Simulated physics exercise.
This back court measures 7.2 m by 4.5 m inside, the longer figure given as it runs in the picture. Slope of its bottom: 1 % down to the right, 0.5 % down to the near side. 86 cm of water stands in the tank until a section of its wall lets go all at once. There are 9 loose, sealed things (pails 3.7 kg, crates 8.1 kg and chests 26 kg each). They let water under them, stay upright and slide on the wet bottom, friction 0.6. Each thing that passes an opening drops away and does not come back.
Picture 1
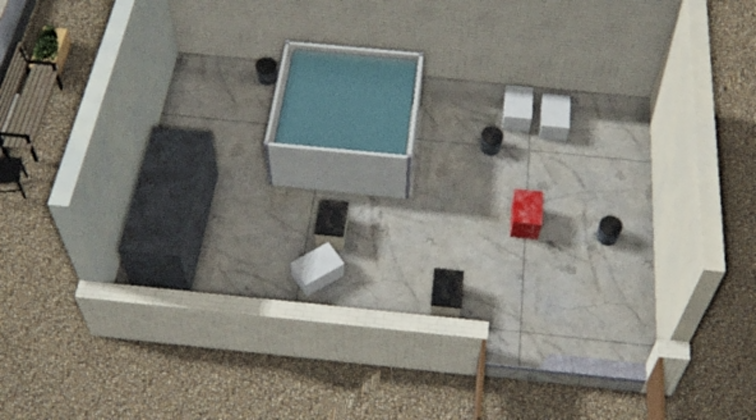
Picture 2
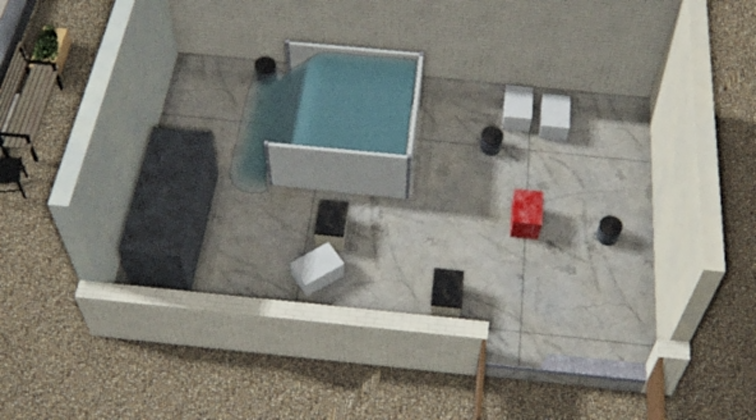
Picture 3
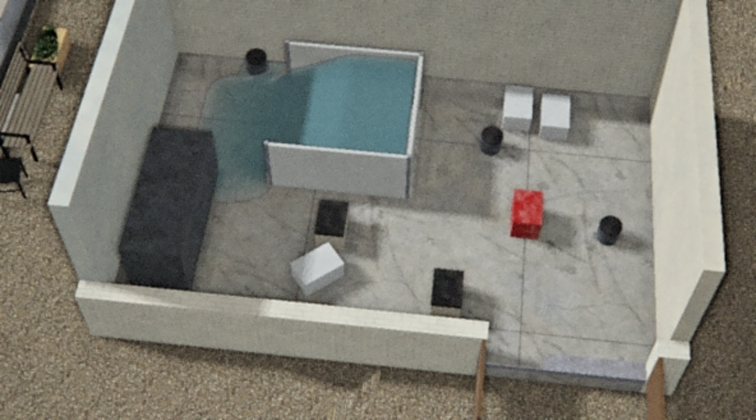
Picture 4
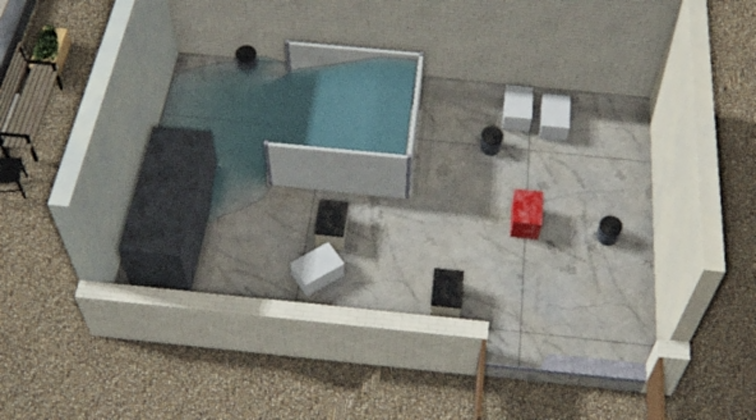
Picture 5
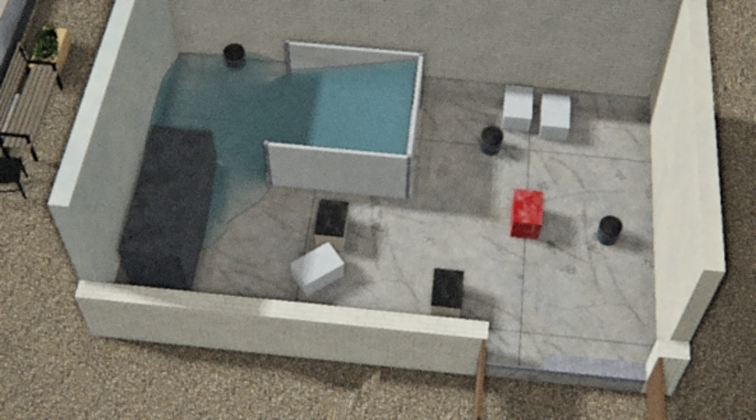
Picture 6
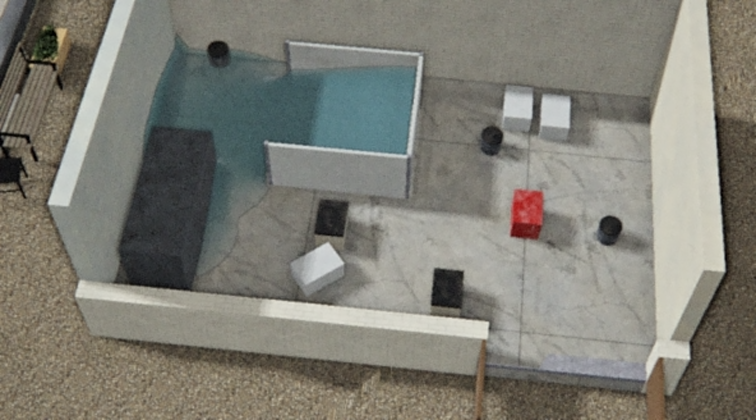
In a walled back court, the left side of a raised pool opened and water spread left across the floor around a big dark block, nudging one small black pot slightly left.
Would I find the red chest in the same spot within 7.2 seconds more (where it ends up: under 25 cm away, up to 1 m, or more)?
When it settles, the red chest sits nearly where it was.
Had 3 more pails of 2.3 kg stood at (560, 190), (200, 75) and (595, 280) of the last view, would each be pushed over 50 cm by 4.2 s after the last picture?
Taking them in the order given: Falls short, exceeds it and falls short.
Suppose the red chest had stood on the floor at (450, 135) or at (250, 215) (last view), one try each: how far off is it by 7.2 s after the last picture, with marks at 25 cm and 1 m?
One try each gives this: It remains roughly in place, then it wanders off a long way.
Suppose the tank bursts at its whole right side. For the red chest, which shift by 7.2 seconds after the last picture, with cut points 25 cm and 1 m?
Result: The red chest goes a long way.
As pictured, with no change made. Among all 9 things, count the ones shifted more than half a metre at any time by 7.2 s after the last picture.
6.
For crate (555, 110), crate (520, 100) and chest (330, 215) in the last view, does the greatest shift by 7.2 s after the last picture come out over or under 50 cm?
Taking them in order: Exceeded, exceeded and fell shy.
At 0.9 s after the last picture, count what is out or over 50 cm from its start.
By my tally, 1.
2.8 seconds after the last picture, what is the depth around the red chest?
Roughly 0 cm deep.
Then, 0.9 s after the last picture the red chest is near (528, 206), 0.0 m from its start, aground; 0 of 9 are out; 1 afloat.
Then, 2.8 s after the last picture the red chest is near (528, 206), 0.0 m from its start, aground; 0 of 9 are out; 3 afloat.
Then, 4.8 s after the last picture the red chest is near (532, 205), 0.1 m from its start, aground; 0 of 9 are out; 4 afloat.
Then, 7.2 s after the last picture the red chest is near (532, 205), 0.1 m from its start, aground; 0 of 9 are out; 7 afloat.
